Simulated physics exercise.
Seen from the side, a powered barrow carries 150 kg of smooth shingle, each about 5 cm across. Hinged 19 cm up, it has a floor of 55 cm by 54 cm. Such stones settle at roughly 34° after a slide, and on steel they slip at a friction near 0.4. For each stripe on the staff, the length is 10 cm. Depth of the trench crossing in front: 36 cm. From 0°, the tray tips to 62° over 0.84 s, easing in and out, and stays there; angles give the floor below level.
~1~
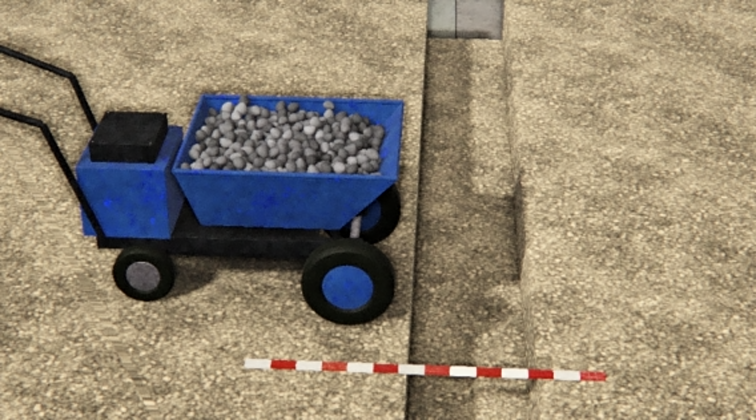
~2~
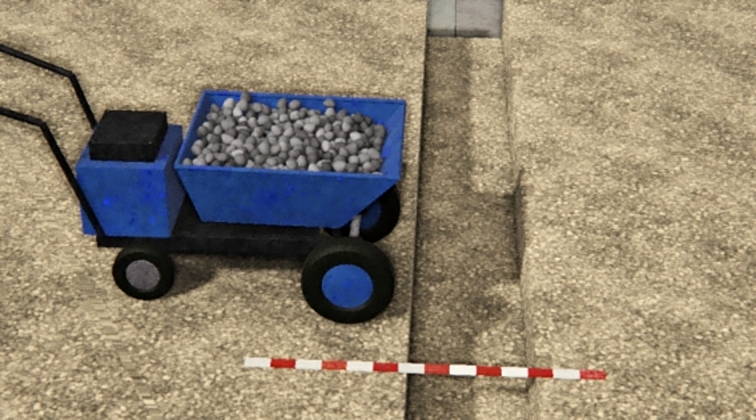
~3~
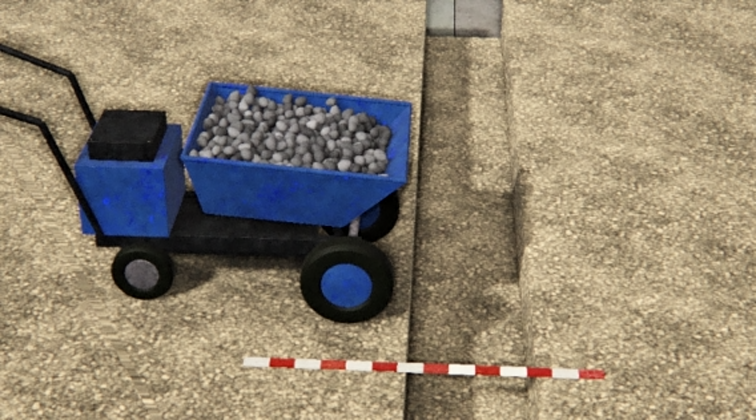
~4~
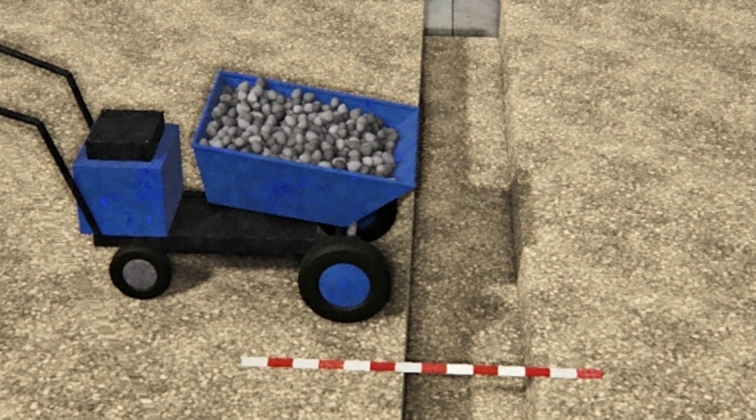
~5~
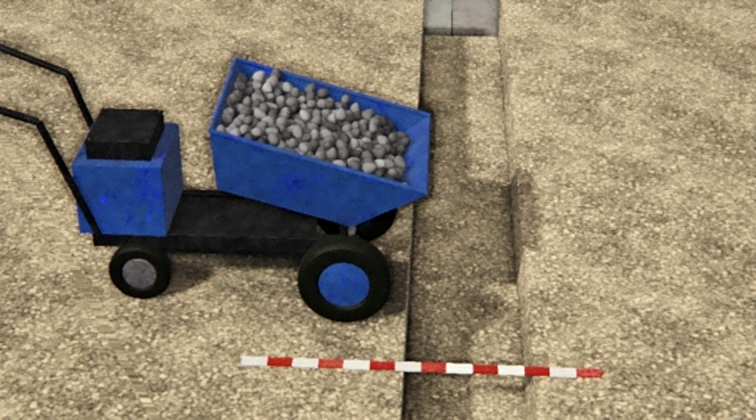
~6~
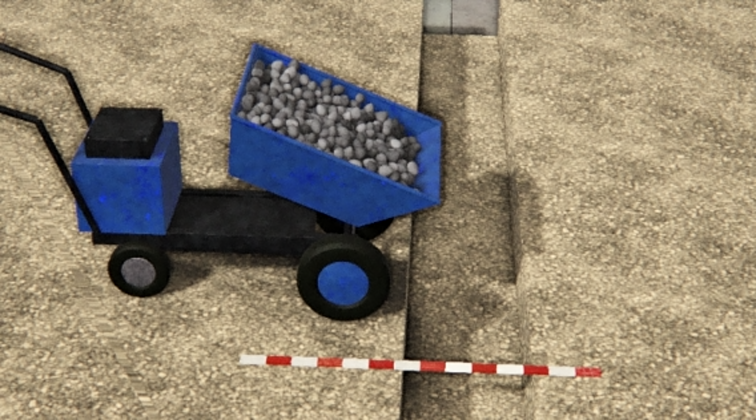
A blue powered barrow loaded with smooth grey stones stood beside a narrow trench, and its tray tilted, slowly and then faster, the left end rising while the stones stayed heaped inside.
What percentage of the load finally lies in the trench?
About 55 per cent.
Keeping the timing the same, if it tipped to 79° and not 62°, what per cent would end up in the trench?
Share in trench: Approx. 60%.
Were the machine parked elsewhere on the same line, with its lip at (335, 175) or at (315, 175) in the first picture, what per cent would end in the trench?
Near 95 then near 100 percent.
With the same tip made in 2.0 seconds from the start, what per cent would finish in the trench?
I'd put it at some 70 in a hundred.
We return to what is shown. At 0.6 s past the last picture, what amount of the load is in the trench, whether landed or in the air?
15 per cent or so by then.
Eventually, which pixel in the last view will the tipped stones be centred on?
Their middle ends up near (517, 326).
Then, 0.3 s after the last picture the floor is at 52°, 100 % in the tray; the foremost stones are at (463, 219).
Then, 0.6 s after the last picture the floor is at 62°, 75 % in the tray, 16 % in the trench, 9 % past the trench; the foremost stones are at (556, 289).
Then, 0.9 s after the last picture the floor is at 62°, 31 % in the tray, 25 % in the trench, 44 % past the trench; the foremost stones are at (709, 289).
Then, 2.9 s after the last picture the floor is at 62°, 0 % in the tray, 55 % in the trench, 45 % past the trench; the foremost stones are past the picture's edge.
